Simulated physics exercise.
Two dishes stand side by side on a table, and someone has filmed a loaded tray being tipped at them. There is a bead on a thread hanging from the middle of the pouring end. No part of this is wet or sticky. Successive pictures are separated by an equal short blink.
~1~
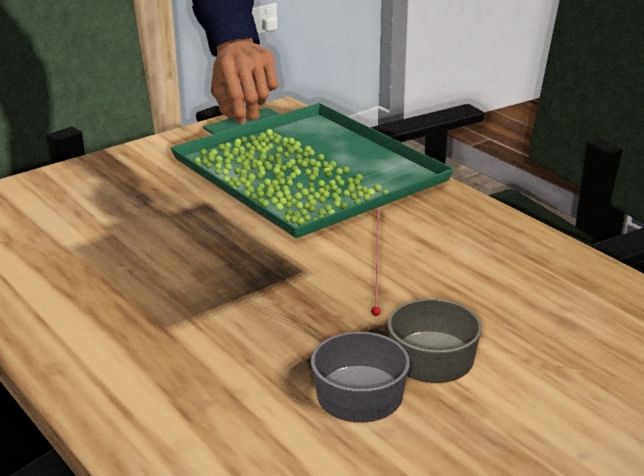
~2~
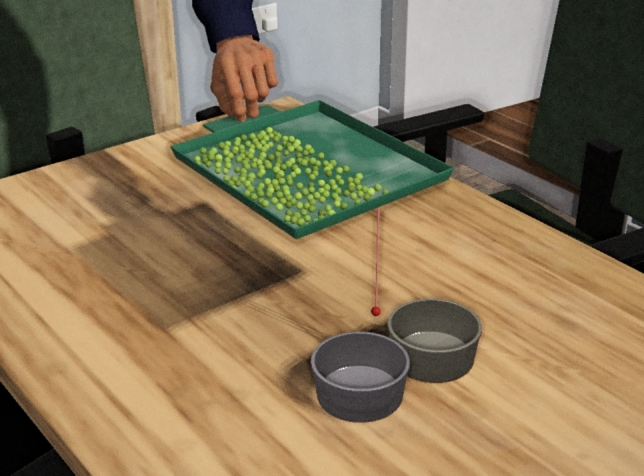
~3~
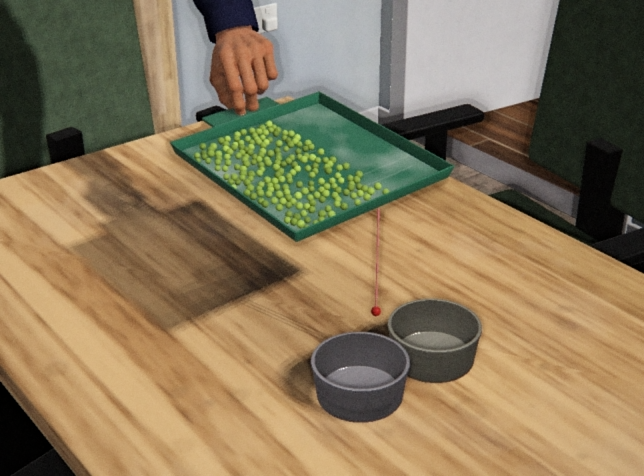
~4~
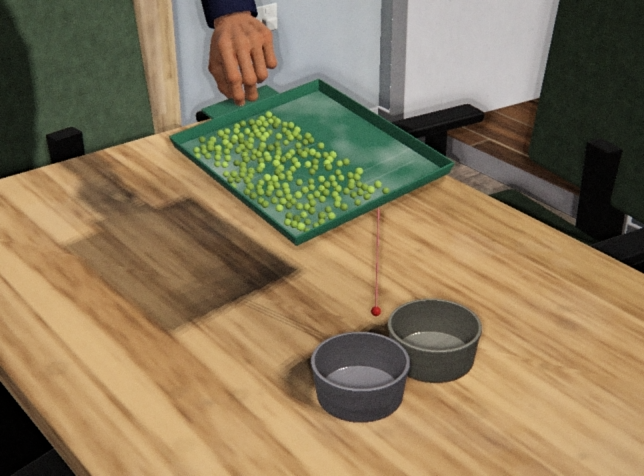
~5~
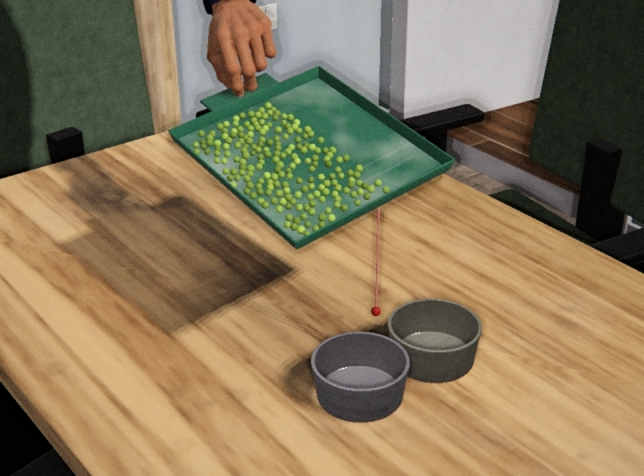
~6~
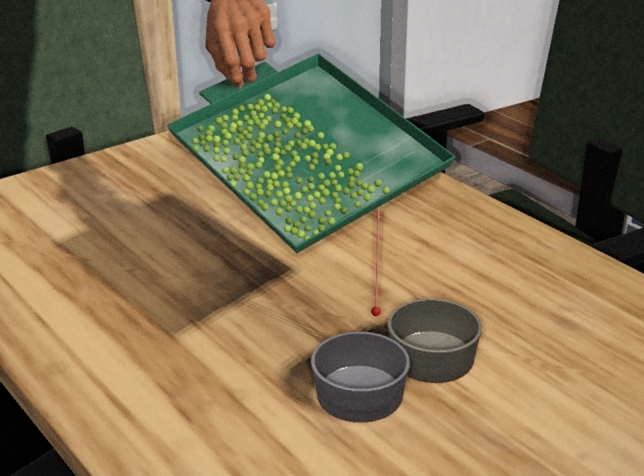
To begin with, a hand holds a green tray of small green peas level above a wooden table, near two grey dishes and a hanging red bead. The hand then gradually raises the tray's handle end while its pouring edge tilts lower at the left corner, the peas staying bunched on the tray.
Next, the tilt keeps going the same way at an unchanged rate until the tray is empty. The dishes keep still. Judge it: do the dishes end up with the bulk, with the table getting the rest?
Most of the load misses the dishes.
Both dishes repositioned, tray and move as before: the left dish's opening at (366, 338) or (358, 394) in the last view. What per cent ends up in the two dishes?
Roughly 10 per cent, and 0 per cent.
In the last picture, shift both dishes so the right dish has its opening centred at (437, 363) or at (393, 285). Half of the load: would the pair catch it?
Taking them in turn, it's short of half and then short of half.
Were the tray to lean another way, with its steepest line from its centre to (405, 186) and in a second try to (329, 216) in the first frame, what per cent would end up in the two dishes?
Shares: About 40 in a hundred, then about 30 in a hundred.
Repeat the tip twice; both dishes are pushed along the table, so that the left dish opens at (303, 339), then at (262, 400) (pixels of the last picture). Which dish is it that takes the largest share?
Trial one goes to the left of the two, trial two to the right of the two.
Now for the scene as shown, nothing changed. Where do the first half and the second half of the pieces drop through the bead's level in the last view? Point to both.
I'd say close to (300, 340) at first and close to (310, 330) later on.
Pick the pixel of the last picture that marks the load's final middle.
About pixel (299, 393).
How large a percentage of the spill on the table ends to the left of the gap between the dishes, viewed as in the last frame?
Left share: Close to 100 %.
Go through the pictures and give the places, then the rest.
The first picture shows corners of the pouring end at (296, 225) and (449, 169), level; middle of the load at (276, 171), dried peas; left dish at (391, 398); right dish at (465, 359); bead on its thread at (376, 311).
The second picture shows corners of the pouring end at (296, 227) and (449, 168), level; middle of the load at (276, 170).
The third picture shows corners of the pouring end at (296, 230) and (449, 165), tipped barely, lowest at the left corner; middle of the load at (276, 167).
The fourth picture shows corners of the pouring end at (296, 234) and (449, 162), tipped a little, lowest at the left corner; middle of the load at (276, 163).
The fifth picture shows corners of the pouring end at (296, 239) and (450, 159), tipped a little, lowest at the left corner; middle of the load at (276, 160).
The sixth picture shows corners of the pouring end at (296, 243) and (450, 156), tipped clearly, lowest at the left corner; middle of the load at (275, 157); left dish at (391, 398); right dish at (465, 359).
Soon, tray tipped steeply; nearly all on the tray; a stray few in the air.
A while on, tray tipped past a quarter turn; a stray few on the tray; about a quarter in the left dish; about two thirds outside both; a small part in the air.
Towards the end, tray tipped past a quarter turn; about a quarter in the left dish; most outside both.
Finally, tray tipped past a quarter turn; about a quarter in the left dish; none in the right dish; most outside both.
